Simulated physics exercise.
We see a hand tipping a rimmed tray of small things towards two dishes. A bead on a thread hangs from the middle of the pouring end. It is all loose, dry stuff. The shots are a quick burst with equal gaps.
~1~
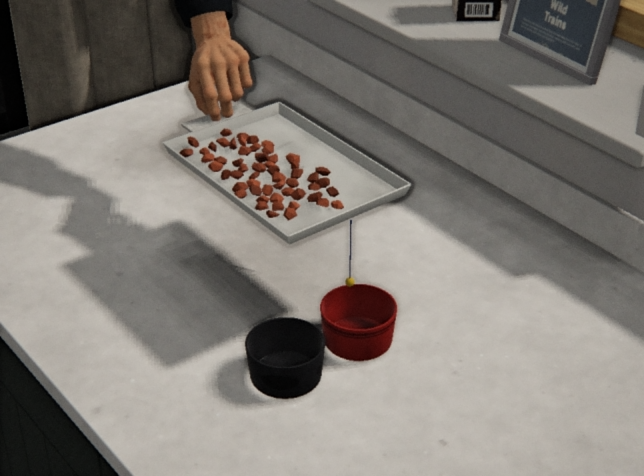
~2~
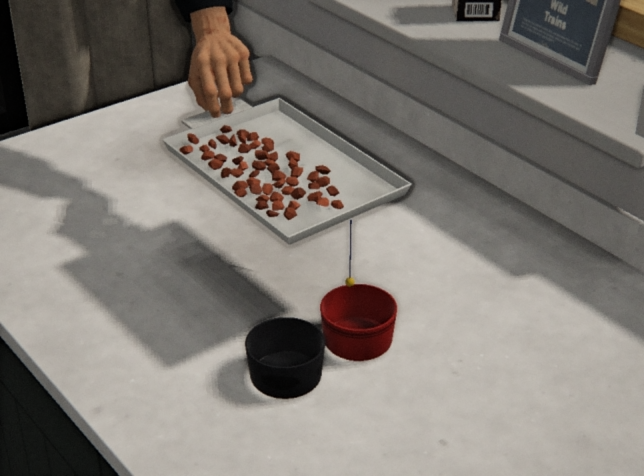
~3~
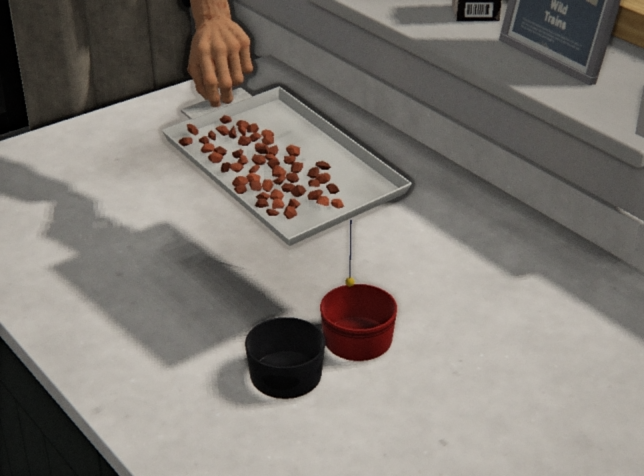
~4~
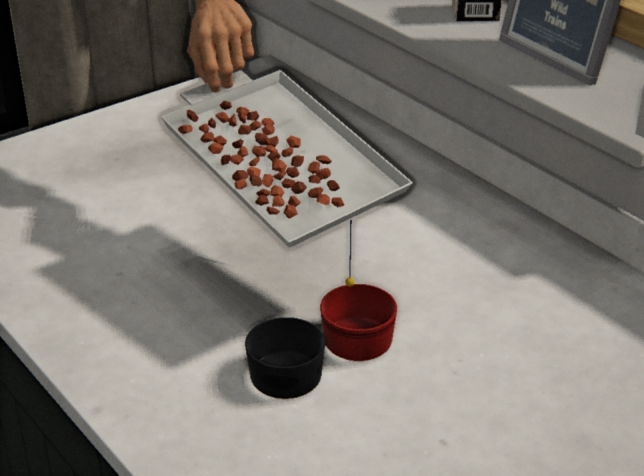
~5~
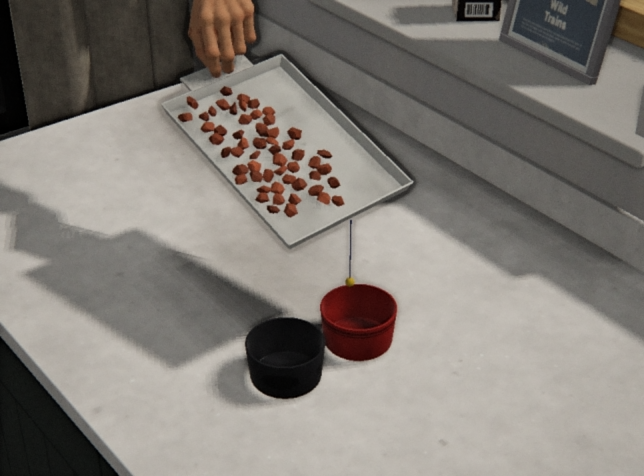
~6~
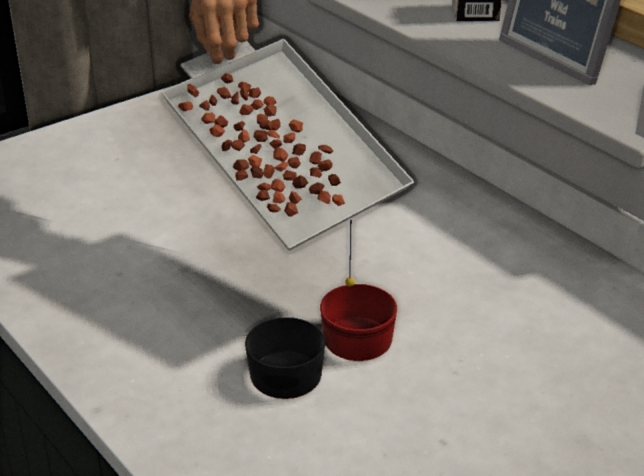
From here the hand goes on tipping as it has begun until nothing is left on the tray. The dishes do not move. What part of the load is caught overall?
In the dishes lies more than half of it.
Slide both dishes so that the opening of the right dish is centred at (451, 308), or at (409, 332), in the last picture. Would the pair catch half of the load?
One: Less than half. Two: Less than half.
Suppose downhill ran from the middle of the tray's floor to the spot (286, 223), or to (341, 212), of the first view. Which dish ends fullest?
At the first place the left-hand dish, at the second right.
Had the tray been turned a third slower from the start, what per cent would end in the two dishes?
Near 70 %.
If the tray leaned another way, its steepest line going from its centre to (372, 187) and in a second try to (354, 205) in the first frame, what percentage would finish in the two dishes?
First some 10, then 30 per cent.
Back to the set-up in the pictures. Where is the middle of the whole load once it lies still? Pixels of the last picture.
Around (322, 355).
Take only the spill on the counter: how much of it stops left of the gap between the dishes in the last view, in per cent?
Some 30 per cent.
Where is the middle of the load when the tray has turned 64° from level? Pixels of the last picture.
At about (305, 214).
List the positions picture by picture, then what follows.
Corners of the pouring end (289, 233) and (405, 184), level; middle of the load (273, 171), bits of crushed brick; left dish (309, 376); right dish (382, 339); bead on its thread (350, 282), in the first frame.
Corners of the pouring end (289, 233) and (405, 184), level; middle of the load (273, 170), in the second frame.
Corners of the pouring end (290, 235) and (406, 183), tipped barely, lowest at the left corner; middle of the load (273, 165), in the third frame.
Corners of the pouring end (290, 238) and (406, 182), tipped a little, lowest at the left corner; middle of the load (274, 157), in the fourth frame.
Corners of the pouring end (290, 240) and (407, 181), tipped clearly, lowest at the left corner; middle of the load (274, 151), in the fifth frame.
Corners of the pouring end (290, 243) and (408, 181), tipped clearly, lowest at the left corner; middle of the load (275, 145); left dish (309, 376); right dish (382, 339), in the sixth frame.
Just after the last frame, tray tipped steeply; almost all on the tray; about a tenth in the air.
A moment on, tray tipped past a quarter turn; just a few on the tray; roughly a third in the left dish; roughly a quarter in the right dish; roughly a quarter outside both; about a tenth in the air.
Further on, tray tipped past a quarter turn; roughly a third in the left dish; roughly a quarter in the right dish; roughly a third outside both.
When it is over, tray tipped past a quarter turn; roughly a third in the left dish; roughly a quarter in the right dish; roughly a third outside both.
